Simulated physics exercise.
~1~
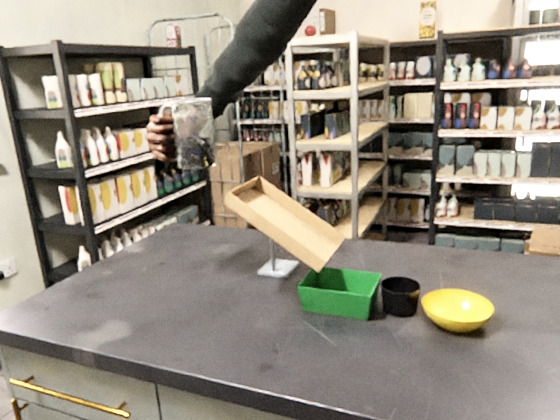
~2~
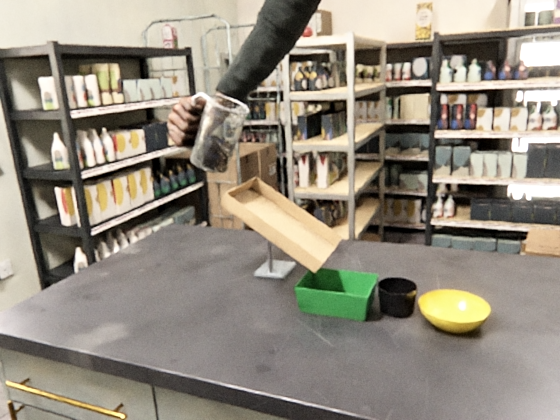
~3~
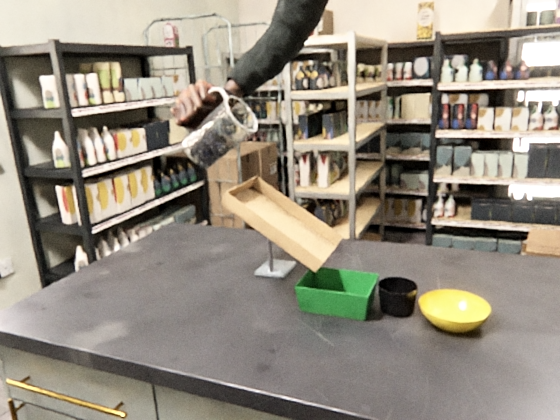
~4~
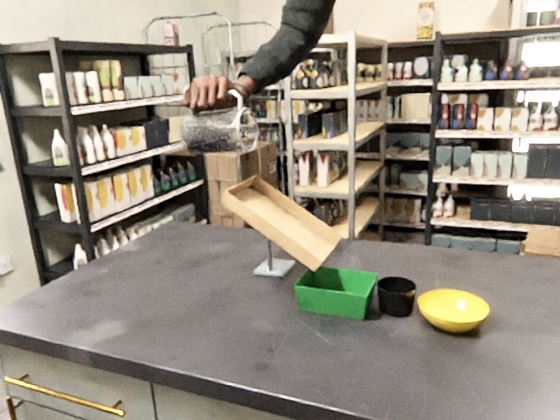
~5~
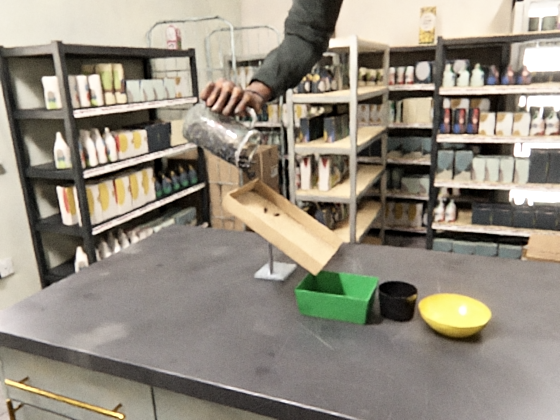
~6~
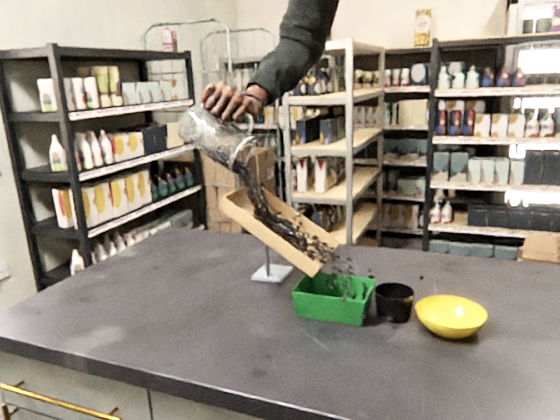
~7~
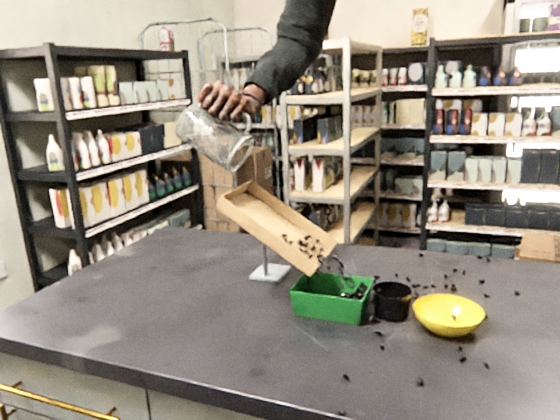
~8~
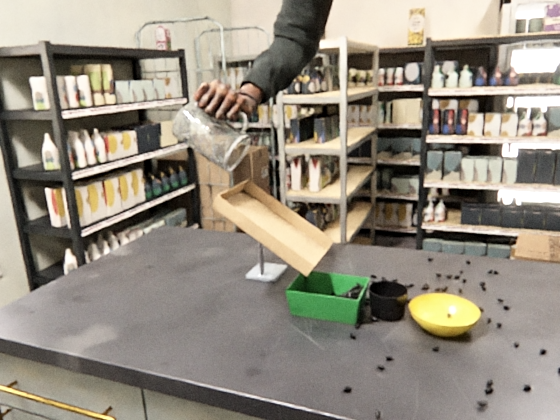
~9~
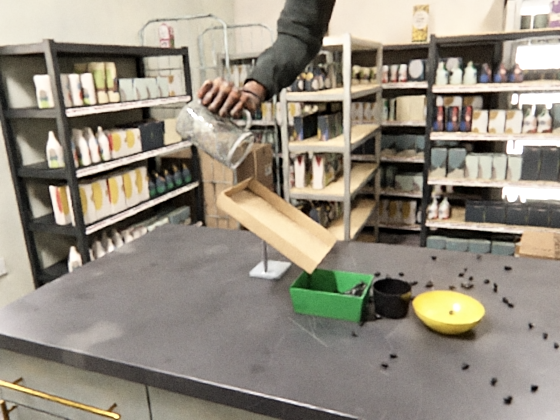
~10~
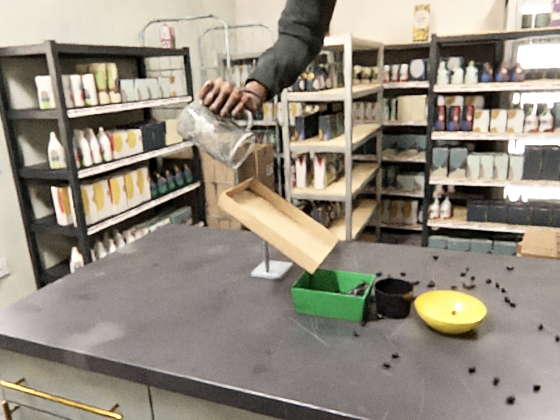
In a storeroom lined with shelves of bottles and boxes, a hand holds a clear jug of small black beans above a sloping wooden tray on a dark tabletop. A green tin, a black dish and a yellow bowl stand in a row beyond its lower end. The hand tips the jug onto its side, then further over, and the first beans drop onto the tray. A dark stream rushes down, pouring into the green tin while many beans bounce across the table. The flow ends with the upturned jug empty, the tray bare, most beans in the green tin and the rest scattered around.
